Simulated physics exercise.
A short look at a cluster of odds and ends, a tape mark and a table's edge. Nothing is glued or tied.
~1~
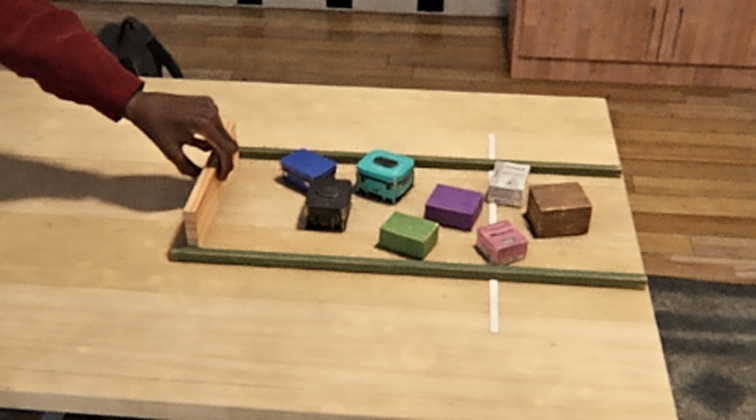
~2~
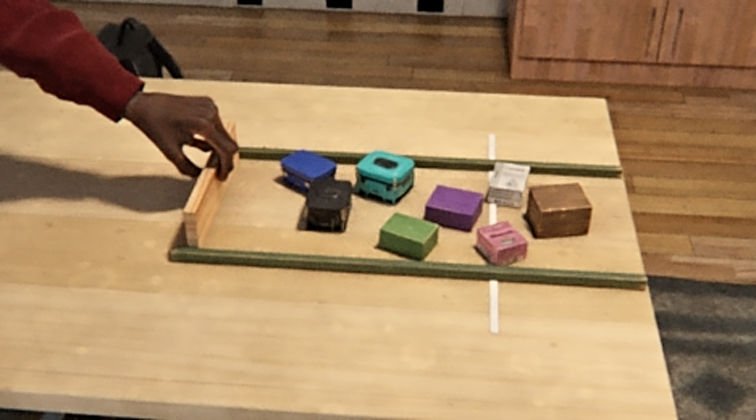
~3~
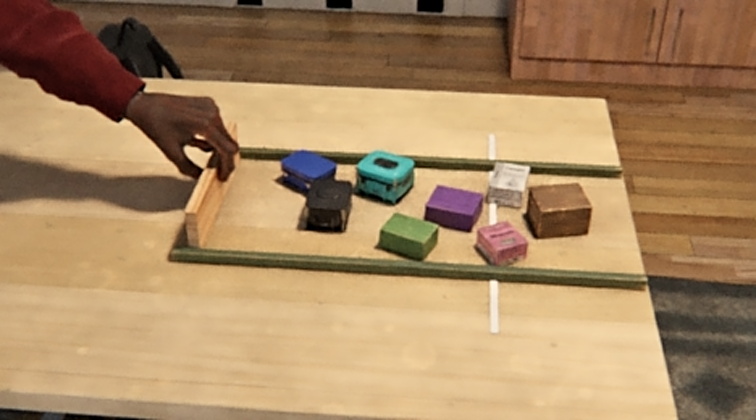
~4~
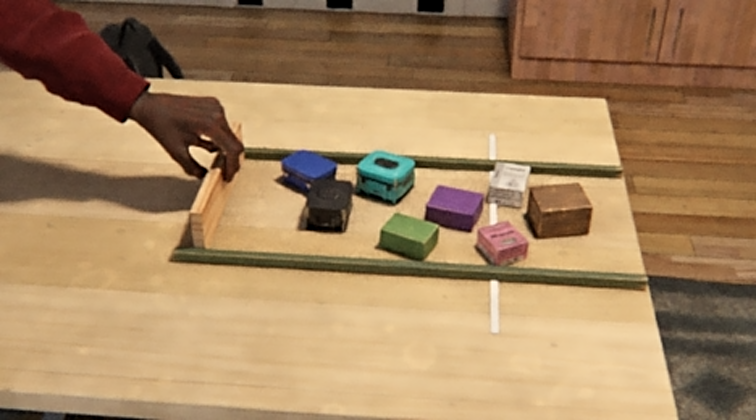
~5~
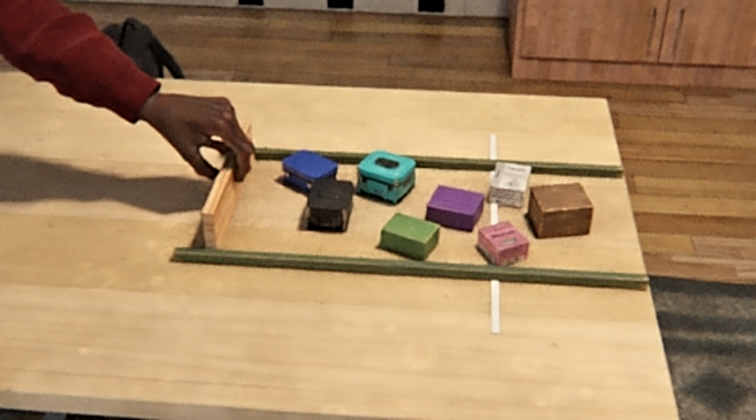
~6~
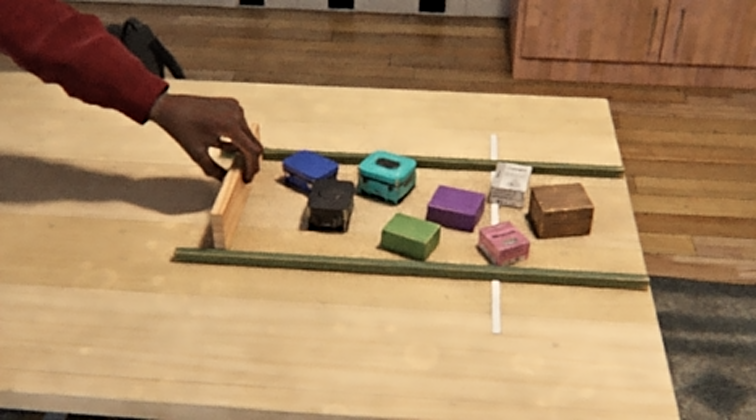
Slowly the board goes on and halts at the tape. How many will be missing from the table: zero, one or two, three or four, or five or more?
Outcome: The number that fall off is zero.
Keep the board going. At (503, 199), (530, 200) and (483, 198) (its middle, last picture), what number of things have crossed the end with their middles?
Past the end: 0, 2 and 0.
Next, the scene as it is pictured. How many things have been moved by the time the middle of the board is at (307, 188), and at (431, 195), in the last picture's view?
First 2, then 7.
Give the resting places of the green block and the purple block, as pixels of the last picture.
Near (513, 250) and (559, 228).
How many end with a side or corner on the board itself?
That makes 3.
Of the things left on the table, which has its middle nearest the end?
Foremost is the white box.
Soon after, none off yet; brown block at rest near (561, 210); white box at rest near (511, 185); pink box at rest near (504, 244).
After that, none off yet; brown block at rest near (561, 210); white box displaced about its own width near (543, 185); pink box displaced a little near (513, 251).
In the end, the number that fall off is zero.
